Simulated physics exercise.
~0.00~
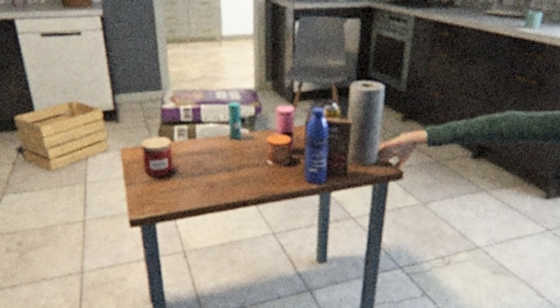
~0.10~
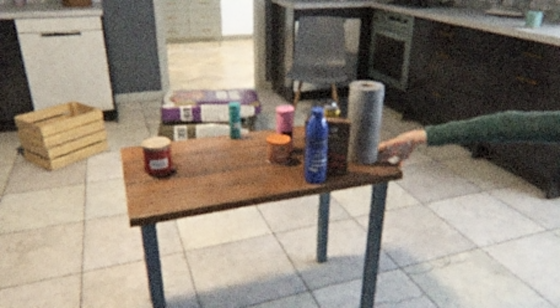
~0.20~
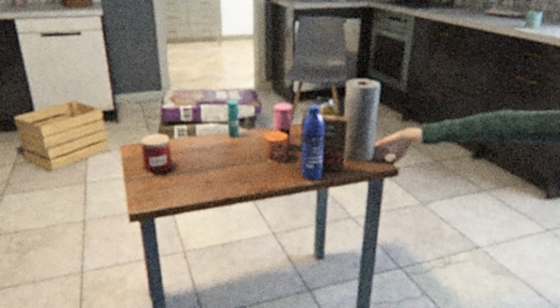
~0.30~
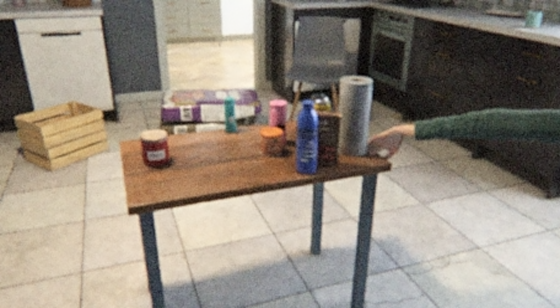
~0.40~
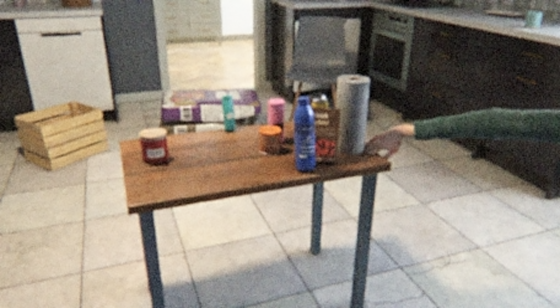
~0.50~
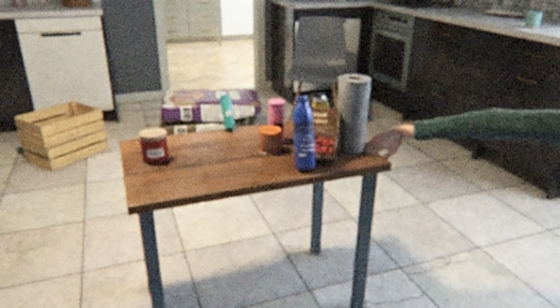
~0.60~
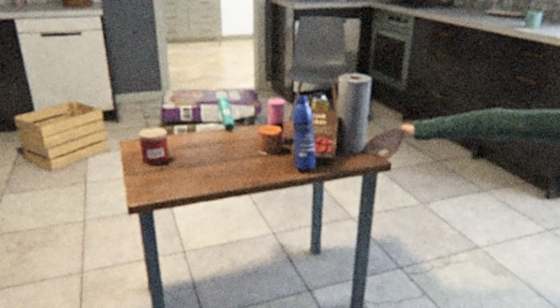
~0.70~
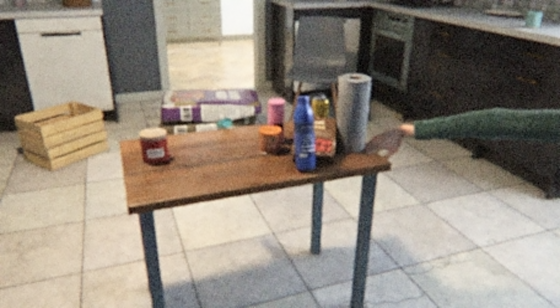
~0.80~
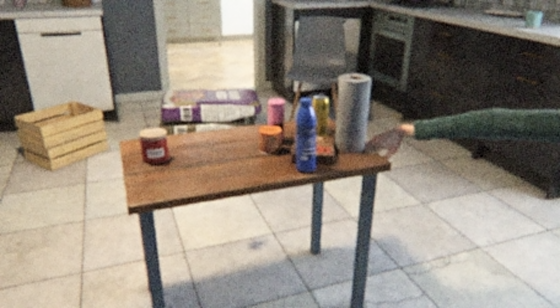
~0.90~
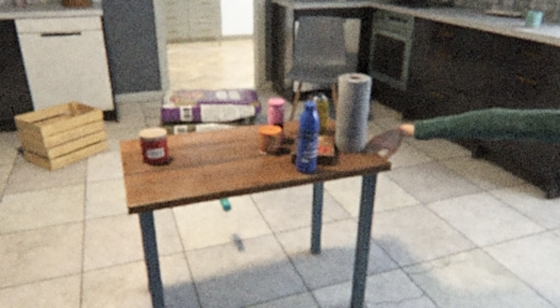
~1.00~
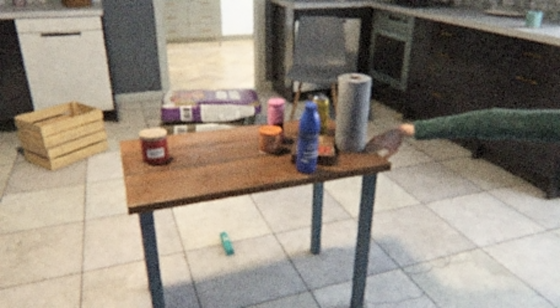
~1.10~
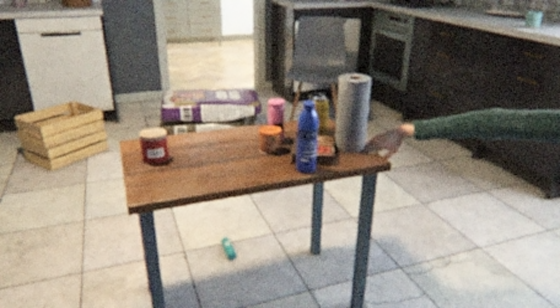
A small wooden table with dark legs stands on a pale tiled kitchen floor, seen from slightly above, while a green-sleeved arm reaches in from the right to its edge. On it are a red jar at the left, a turquoise shaker, a pink jar and an orange tin in the middle, and a blue bottle, brown packet and grey roll at the right. The table shifts slightly left and away, then stops. The shaker and packet lean and tip over. The shaker drops off the far side and ends lying on the floor, the packet lies on the tabletop, and the blue bottle rocks but stays standing.
